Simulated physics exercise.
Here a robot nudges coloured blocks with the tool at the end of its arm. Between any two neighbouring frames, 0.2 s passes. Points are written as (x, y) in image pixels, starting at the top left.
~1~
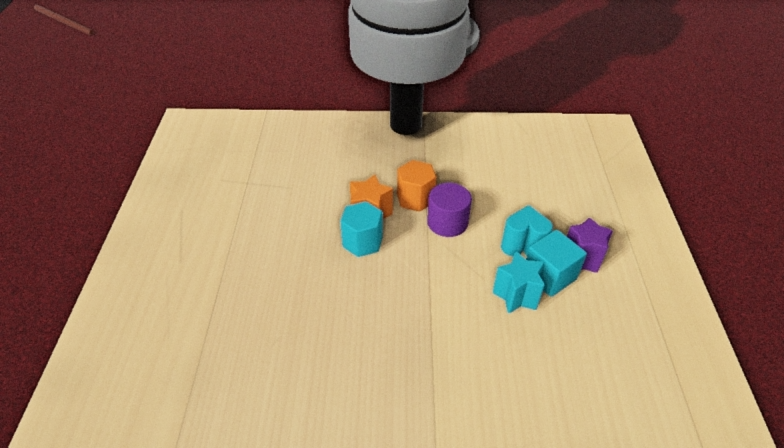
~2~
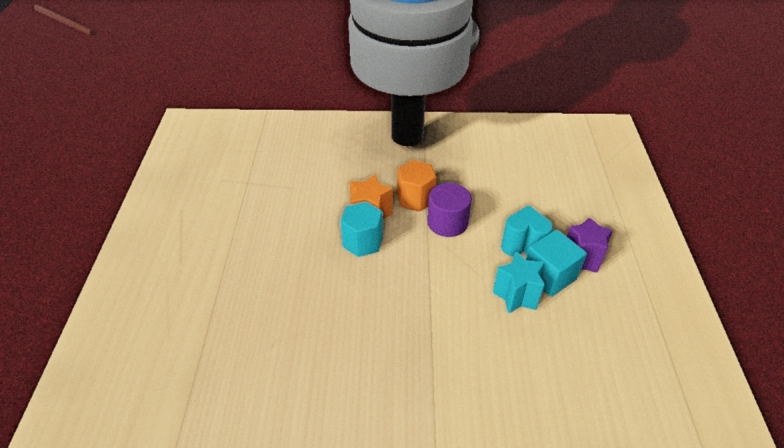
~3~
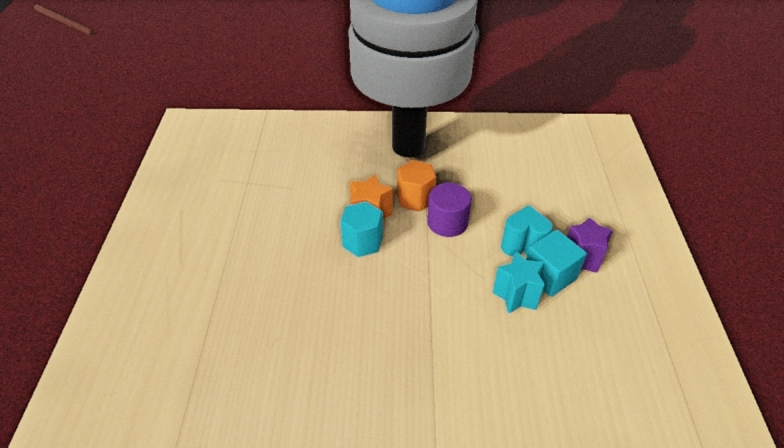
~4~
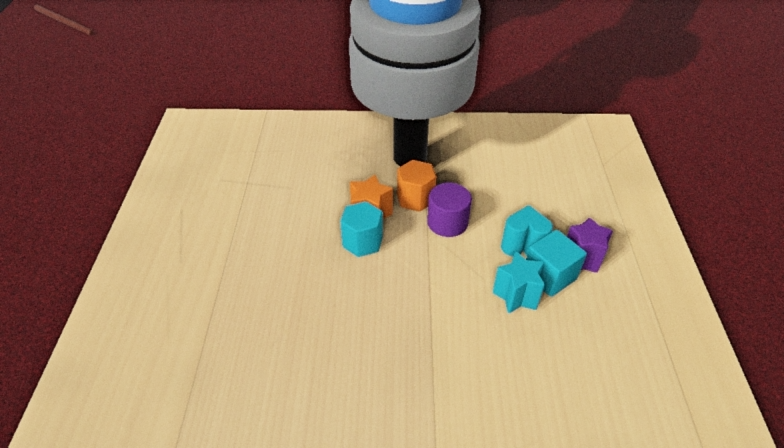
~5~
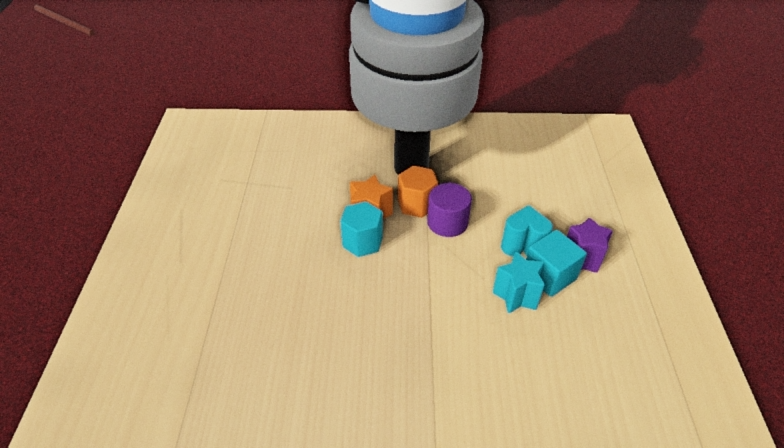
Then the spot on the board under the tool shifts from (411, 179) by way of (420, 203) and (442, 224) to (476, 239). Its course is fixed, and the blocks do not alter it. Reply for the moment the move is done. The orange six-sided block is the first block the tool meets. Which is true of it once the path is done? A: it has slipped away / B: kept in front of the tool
My answer is option A.
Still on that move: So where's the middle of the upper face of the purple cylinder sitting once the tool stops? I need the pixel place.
So, by the moment the path ends, you'll find the top centre of the purple cylinder at (507, 240).
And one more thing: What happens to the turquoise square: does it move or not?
Once the path ends, it is where it was.
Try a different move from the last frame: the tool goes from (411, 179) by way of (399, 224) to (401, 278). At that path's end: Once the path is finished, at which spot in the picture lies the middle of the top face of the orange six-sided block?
When the path ends, it will be at (444, 249).
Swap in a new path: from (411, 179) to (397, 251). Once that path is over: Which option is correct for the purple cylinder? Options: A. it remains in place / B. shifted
Correct choice: B.
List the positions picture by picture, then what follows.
The first frame shows tool tip (406, 126); block tops, orange six-sided block (417, 172); purple cylinder (451, 196); turquoise star (523, 270); turquoise heart-shaped block (530, 220); turquoise square (558, 249).
The second frame shows tool (407, 137); blocks unchanged.
The third frame shows tool (409, 147); blocks unchanged.
The fourth frame shows tool (410, 158); blocks unchanged.
The fifth frame shows tool (411, 169); orange six-sided block (418, 178); purple cylinder (451, 196); turquoise star (523, 270); turquoise heart-shaped block (530, 220); turquoise square (558, 249).
The first path, step by step. One third of the way, tool (421, 193); orange six-sided block (424, 204); purple cylinder (466, 212).
Two thirds of the way, tool (444, 214); orange six-sided block (429, 223), turned 65° clockwise; purple cylinder (477, 219).
At the end, tool (477, 229); orange six-sided block (431, 224), turned 75° clockwise; purple cylinder (507, 240); turquoise star (527, 274); turquoise heart-shaped block (541, 222), turned 45° anticlockwise; turquoise square in place.
